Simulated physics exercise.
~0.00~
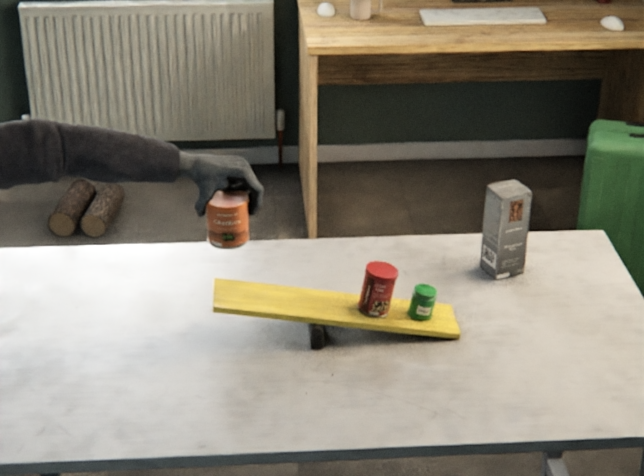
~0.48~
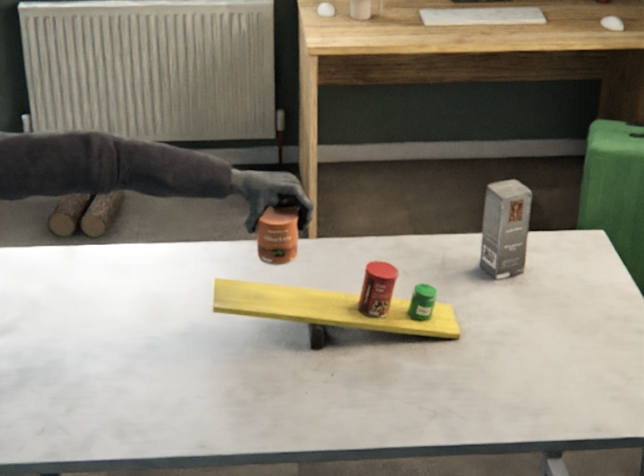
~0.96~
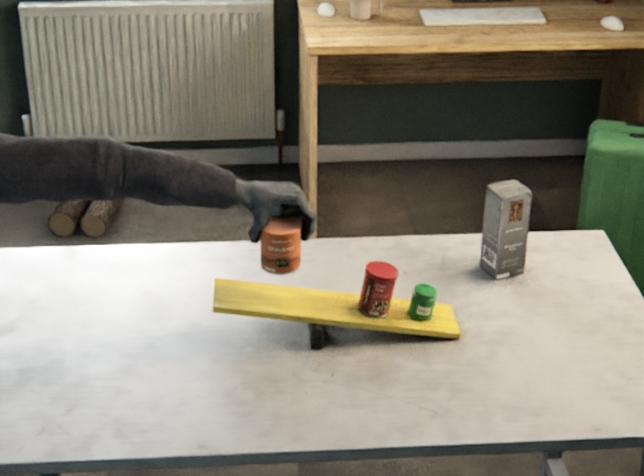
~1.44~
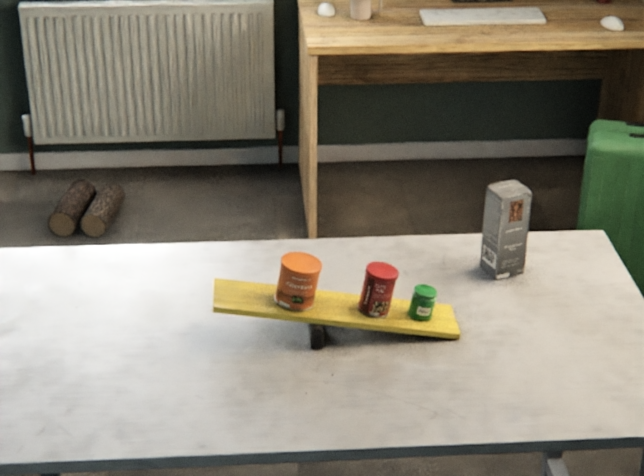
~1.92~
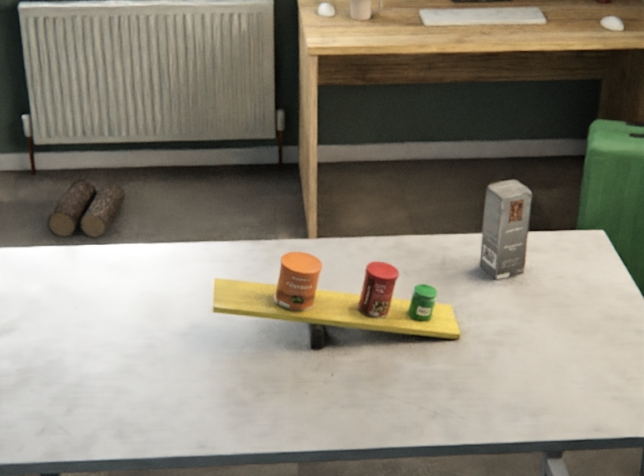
An orange tin, gripped in a dark-gloved hand, moves rightwards above a white table in a room, seen from slightly above and in front. Below it, a yellow plank rests on a small dark support, its right end low, with a red tin and a smaller green shaker standing on the right half. A grey carton stands further right, with a radiator and a wooden desk behind. The hand lowers the orange tin onto the plank left of the support, lets go and withdraws. The plank ends still leaning down to the right, with all three items upright on it.
